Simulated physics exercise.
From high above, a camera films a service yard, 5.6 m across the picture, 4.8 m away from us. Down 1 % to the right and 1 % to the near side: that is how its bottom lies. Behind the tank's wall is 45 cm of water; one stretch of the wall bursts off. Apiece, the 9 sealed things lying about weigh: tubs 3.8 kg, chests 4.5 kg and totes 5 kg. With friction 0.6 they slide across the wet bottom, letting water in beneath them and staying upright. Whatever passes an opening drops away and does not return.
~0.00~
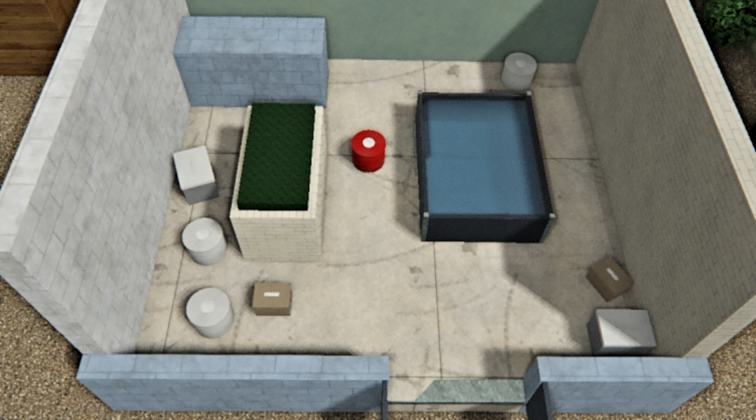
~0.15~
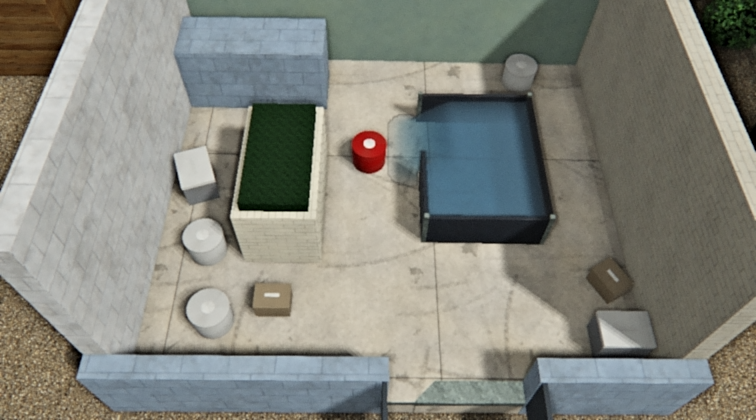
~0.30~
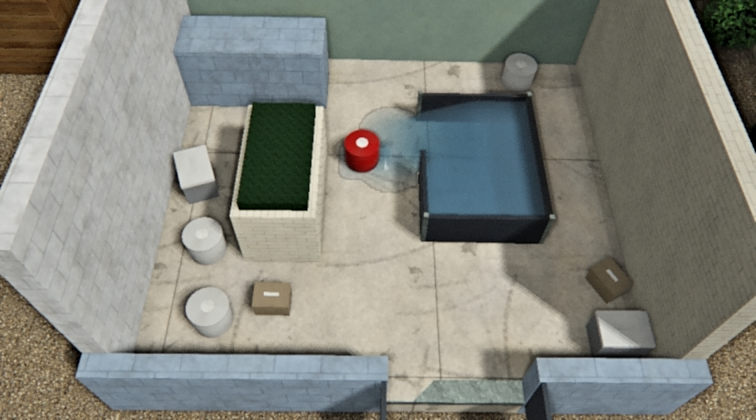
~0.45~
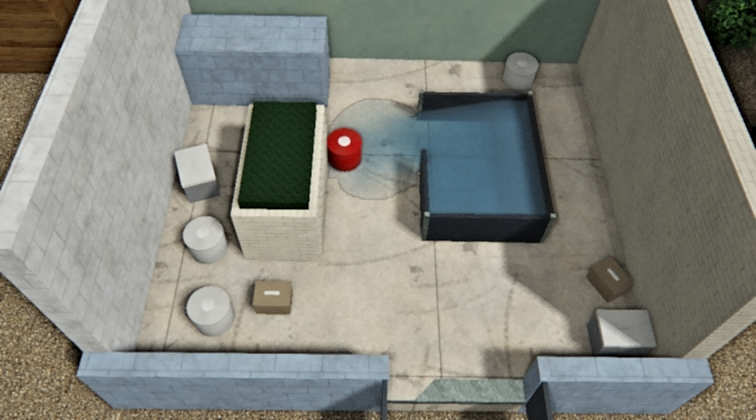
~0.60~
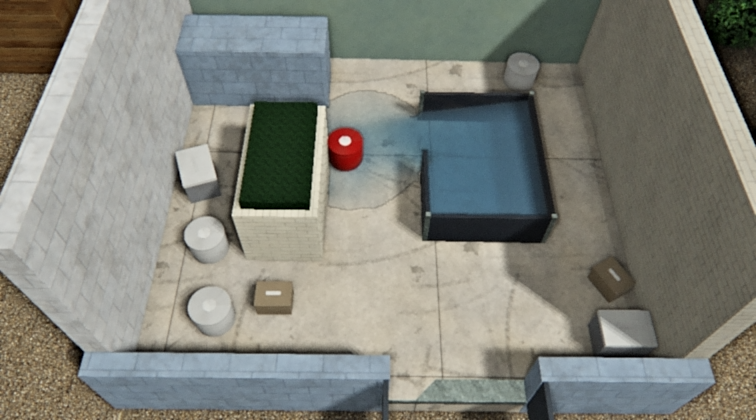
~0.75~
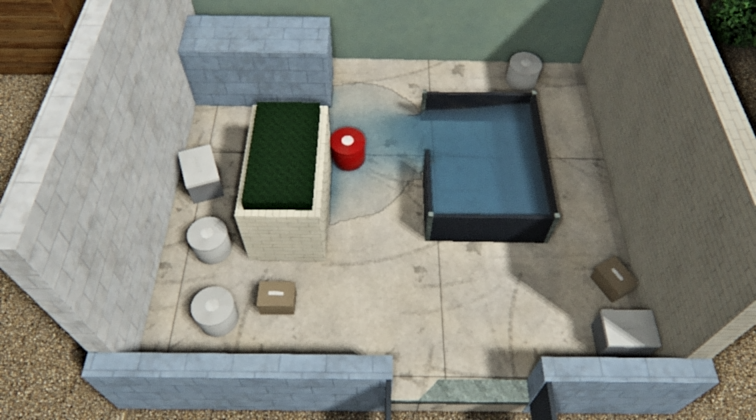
To begin with, a red tub stands on the floor of a walled yard between a hedge-topped block and a dark tank of water. A section of the tank's left wall opens and water spreads out across the floor. The tub slides a short way left, then stays beside the block as the wet patch widens.
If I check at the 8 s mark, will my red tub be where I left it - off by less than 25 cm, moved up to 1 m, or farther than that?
Farther than that.
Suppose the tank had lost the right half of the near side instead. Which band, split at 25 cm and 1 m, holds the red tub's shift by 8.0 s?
The answer: The red tub stays more or less still.
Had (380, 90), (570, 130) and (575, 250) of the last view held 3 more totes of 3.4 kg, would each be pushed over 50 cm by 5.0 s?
The first one ends up beyond that, the second inside that, the third inside that.
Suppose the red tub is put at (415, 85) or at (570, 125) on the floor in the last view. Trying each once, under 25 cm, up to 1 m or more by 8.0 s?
Well, the first time it covers a big distance, and the second time it drifts a modest way.
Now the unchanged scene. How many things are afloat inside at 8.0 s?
At that time, 9.
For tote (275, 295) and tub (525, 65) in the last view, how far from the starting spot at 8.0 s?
In that order: 60 cm, 80 cm.
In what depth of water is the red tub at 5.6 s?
Somewhere close to 2 cm.
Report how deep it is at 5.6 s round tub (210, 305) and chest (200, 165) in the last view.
Around 8 cm and 12 cm.
After 1.6 s the red tub is near (348, 154), 0.4 m from its start, afloat; 0 of 9 are out; 1 afloat.
After 3.6 s the red tub is near (441, 264), 1.9 m from its start, aground; 0 of 9 are out; 2 afloat.
After 5.6 s the red tub is near (441, 264), 1.9 m from its start, aground; 0 of 9 are out; 6 afloat.
After 8.0 s the red tub is near (562, 257), 2.7 m from its start, afloat; 0 of 9 are out; 9 afloat.
